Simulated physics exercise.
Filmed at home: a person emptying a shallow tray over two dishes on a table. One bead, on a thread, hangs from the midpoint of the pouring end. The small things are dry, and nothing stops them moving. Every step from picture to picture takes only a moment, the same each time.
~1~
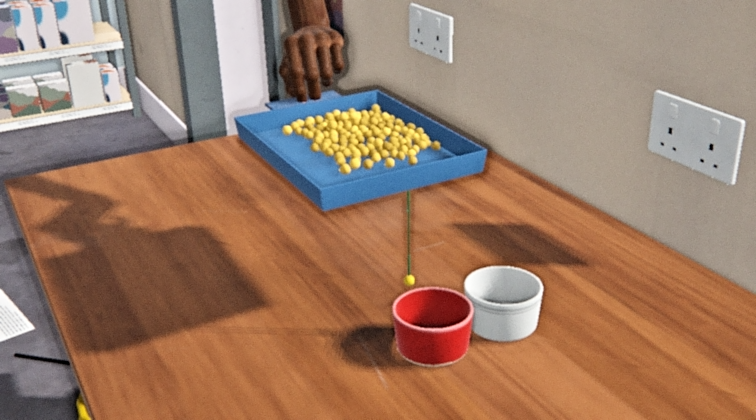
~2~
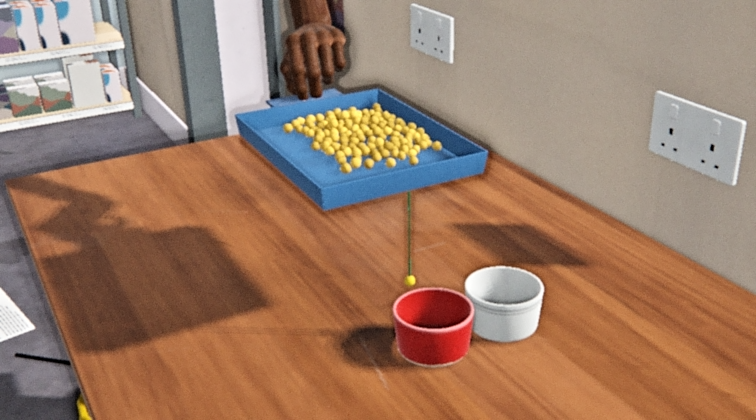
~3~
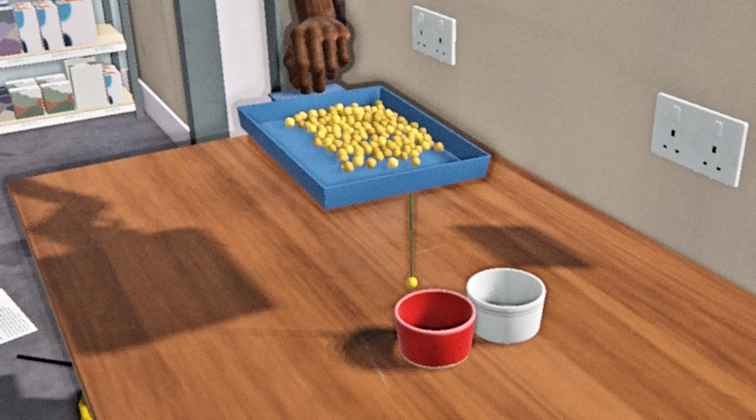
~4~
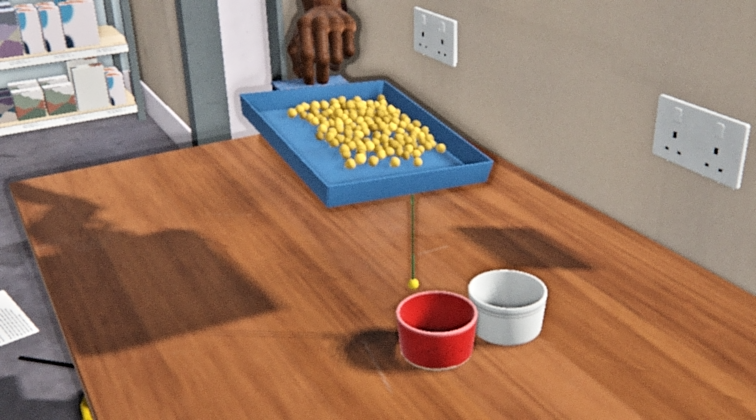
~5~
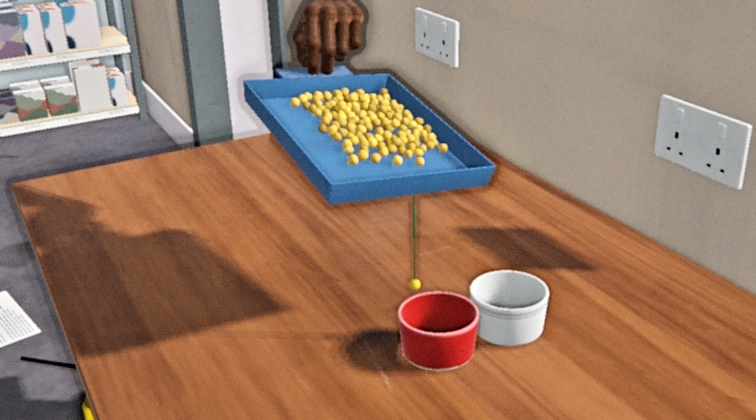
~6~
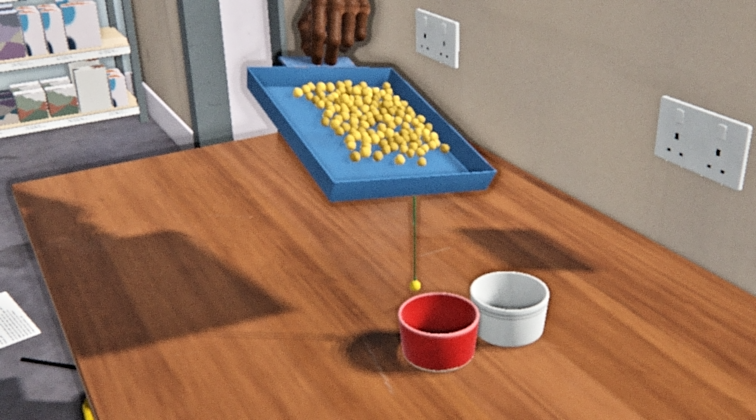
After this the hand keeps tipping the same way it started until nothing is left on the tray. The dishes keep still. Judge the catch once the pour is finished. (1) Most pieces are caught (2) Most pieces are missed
Option 2: Most pieces are missed.
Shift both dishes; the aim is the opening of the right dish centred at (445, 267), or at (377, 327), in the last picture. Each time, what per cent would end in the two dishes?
Around 30 and then 0 per cent.
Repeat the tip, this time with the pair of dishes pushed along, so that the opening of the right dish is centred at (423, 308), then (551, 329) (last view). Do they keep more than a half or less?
Result, first setup: A minority share; second setup: A minority share.
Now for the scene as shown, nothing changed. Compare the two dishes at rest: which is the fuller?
The one at right ends up fuller.
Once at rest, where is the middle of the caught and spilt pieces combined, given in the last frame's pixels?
The centre comes to rest close to (480, 309).
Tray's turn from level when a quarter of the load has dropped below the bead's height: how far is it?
Somewhere near 110 degrees, I'd say.
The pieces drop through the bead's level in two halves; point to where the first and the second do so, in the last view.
Points: About (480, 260), then about (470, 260).
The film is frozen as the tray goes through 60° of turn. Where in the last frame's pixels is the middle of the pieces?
Mark it at roughly (439, 137) in the final frame.
Soon after the last picture, tray tipped steeply; all on the tray.
A little later, tray tipped right over; nearly all on the tray; a stray few in the right dish; a stray few in the air.
Later still, tray tipped past a quarter turn; a small part in the left dish; about a quarter in the right dish; most outside both.
At rest, tray tipped past a quarter turn; a small part in the left dish; about a quarter in the right dish; most outside both.
